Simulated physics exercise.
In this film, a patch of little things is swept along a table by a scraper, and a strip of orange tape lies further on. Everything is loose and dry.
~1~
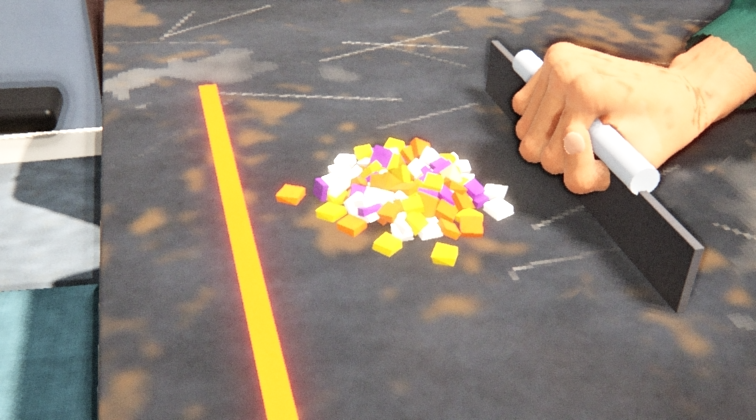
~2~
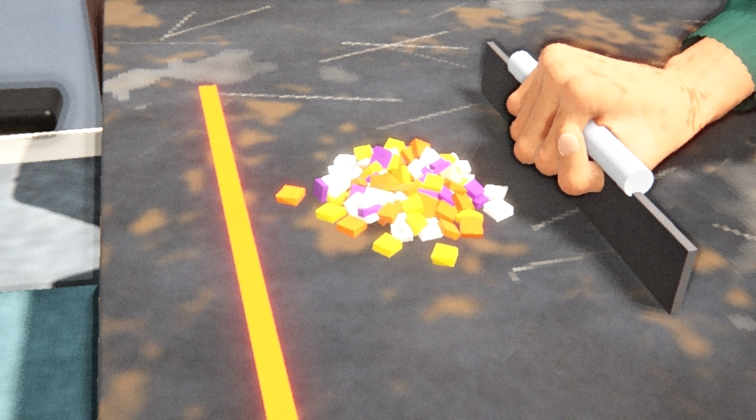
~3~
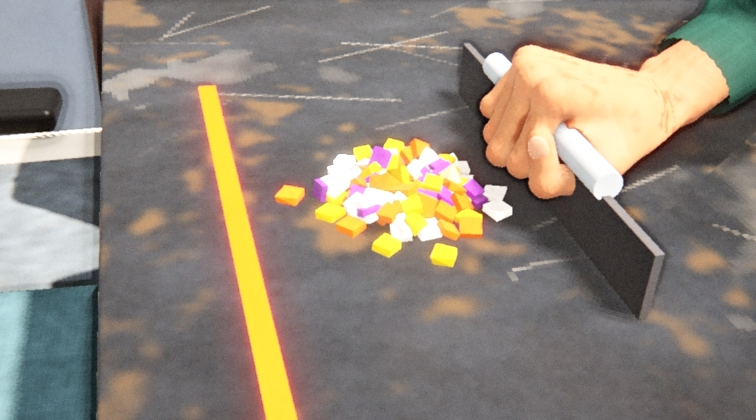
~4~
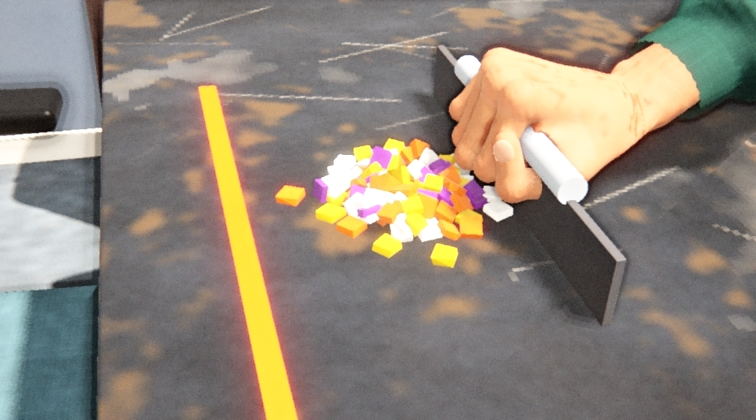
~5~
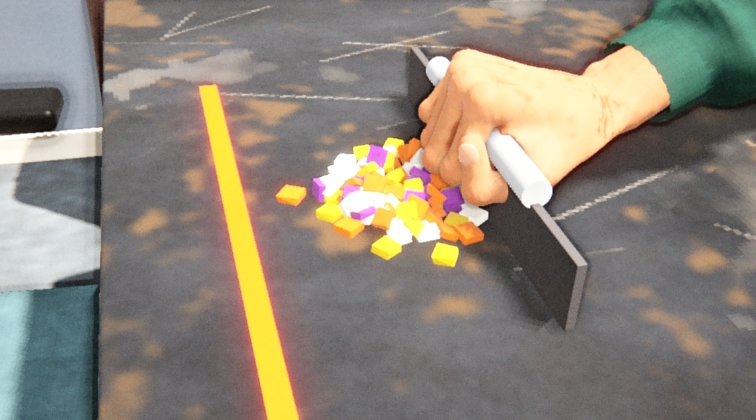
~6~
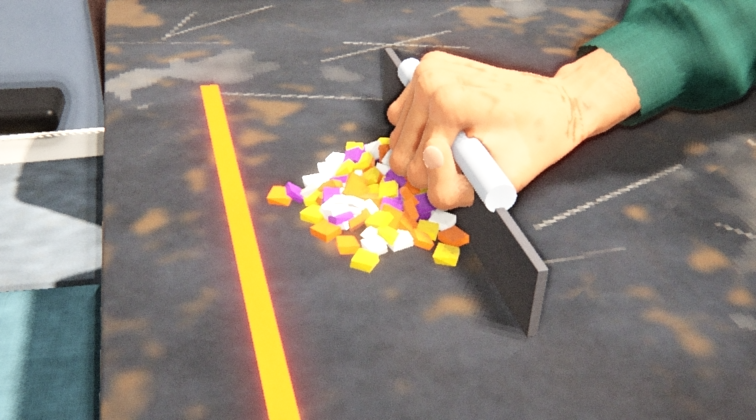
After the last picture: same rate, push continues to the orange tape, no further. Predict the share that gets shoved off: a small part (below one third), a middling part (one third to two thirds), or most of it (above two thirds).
It will be a small part, below one third.
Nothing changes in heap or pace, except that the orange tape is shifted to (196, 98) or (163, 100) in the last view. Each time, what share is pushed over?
It would come to 20 percent in the first case and 60 percent in the second.
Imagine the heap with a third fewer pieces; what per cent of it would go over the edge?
It comes out near 10 per cent of the heap.
Soon, scraper still moving, near (333, 146); heap all on the table, its front near (177, 203).
A while on, scraper stopped at the orange tape; heap a small part over the edge.
Finally, scraper stopped at the orange tape; heap a small part over the edge.
